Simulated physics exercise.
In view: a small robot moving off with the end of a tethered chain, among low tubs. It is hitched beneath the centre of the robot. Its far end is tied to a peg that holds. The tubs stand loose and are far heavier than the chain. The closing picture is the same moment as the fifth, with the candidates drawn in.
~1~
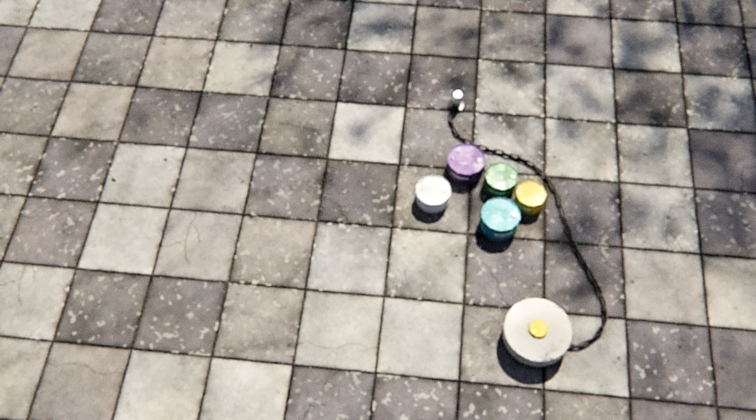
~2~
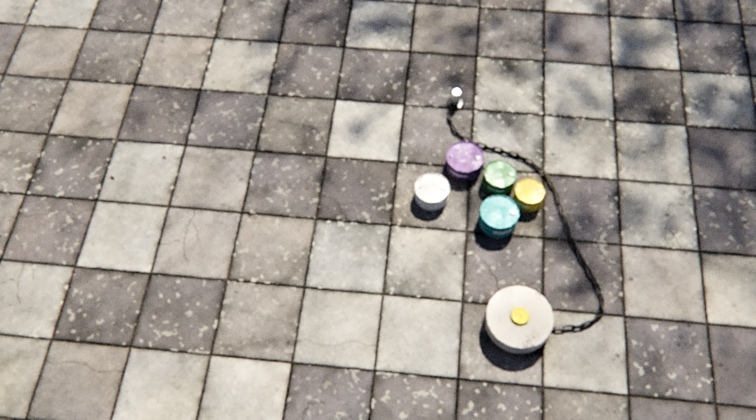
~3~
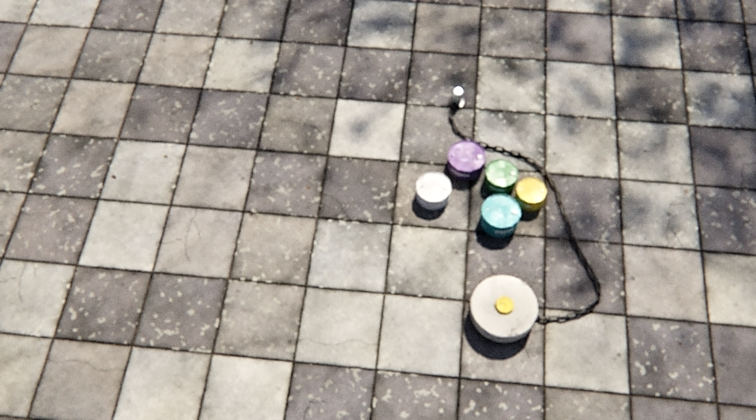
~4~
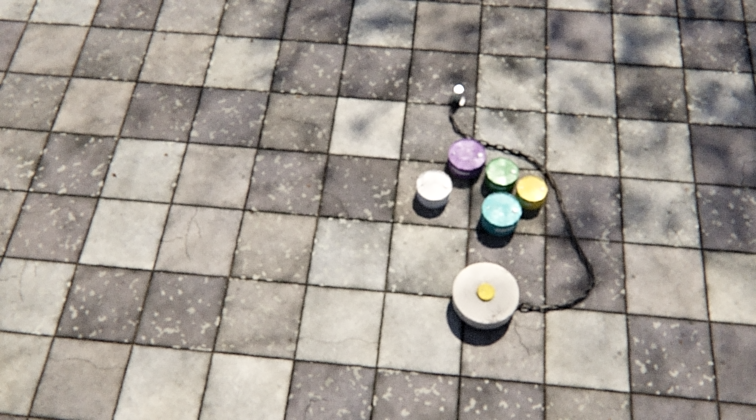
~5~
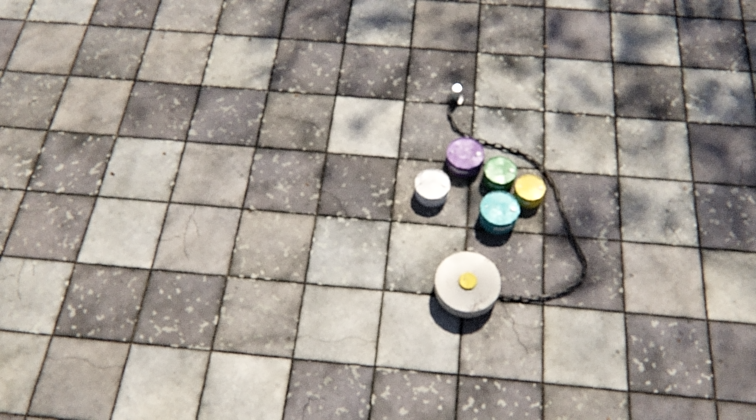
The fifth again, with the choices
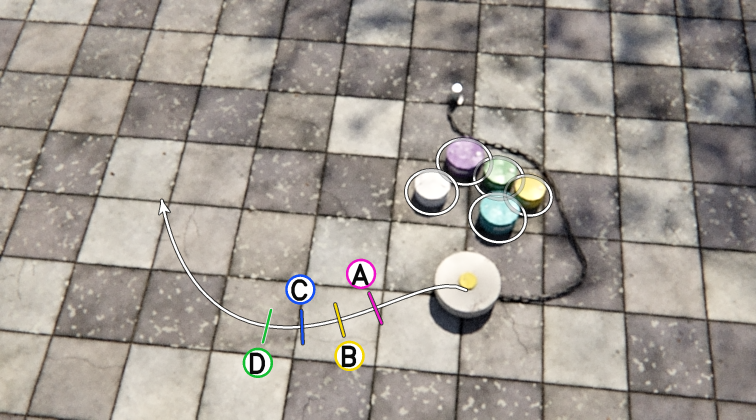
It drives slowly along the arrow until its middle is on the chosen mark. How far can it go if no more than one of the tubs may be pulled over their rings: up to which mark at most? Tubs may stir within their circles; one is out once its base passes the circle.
It can go as far as B.
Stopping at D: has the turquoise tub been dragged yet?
By then, yes.
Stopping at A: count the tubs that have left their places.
By then, none.
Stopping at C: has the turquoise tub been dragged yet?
Yes.
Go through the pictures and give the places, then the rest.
Purple tub (466, 164); turquoise tub (500, 219); white tub (433, 194), in the first frame.
Robot (518, 320); peg (456, 98), in the second frame.
Robot (503, 310); yellow tub (530, 194), in the third frame.
Robot (485, 297); turquoise tub (501, 214), in the fourth frame.
Robot (467, 286); peg (456, 94); green tub (500, 174); yellow tub (529, 191), in the fifth frame.
On the marked copy, A at (375, 308); B at (339, 320); C at (302, 327); D at (267, 326); the route from (466, 290) via (270, 326) to (162, 201).
Following B. Soon after the start, robot (420, 287).
Later, robot (378, 303).
In the end, robot (339, 315); yellow tub (523, 192); none over the rings.
As for the rest, A is within the limit but short; C has two over the rings; D has four over the rings.
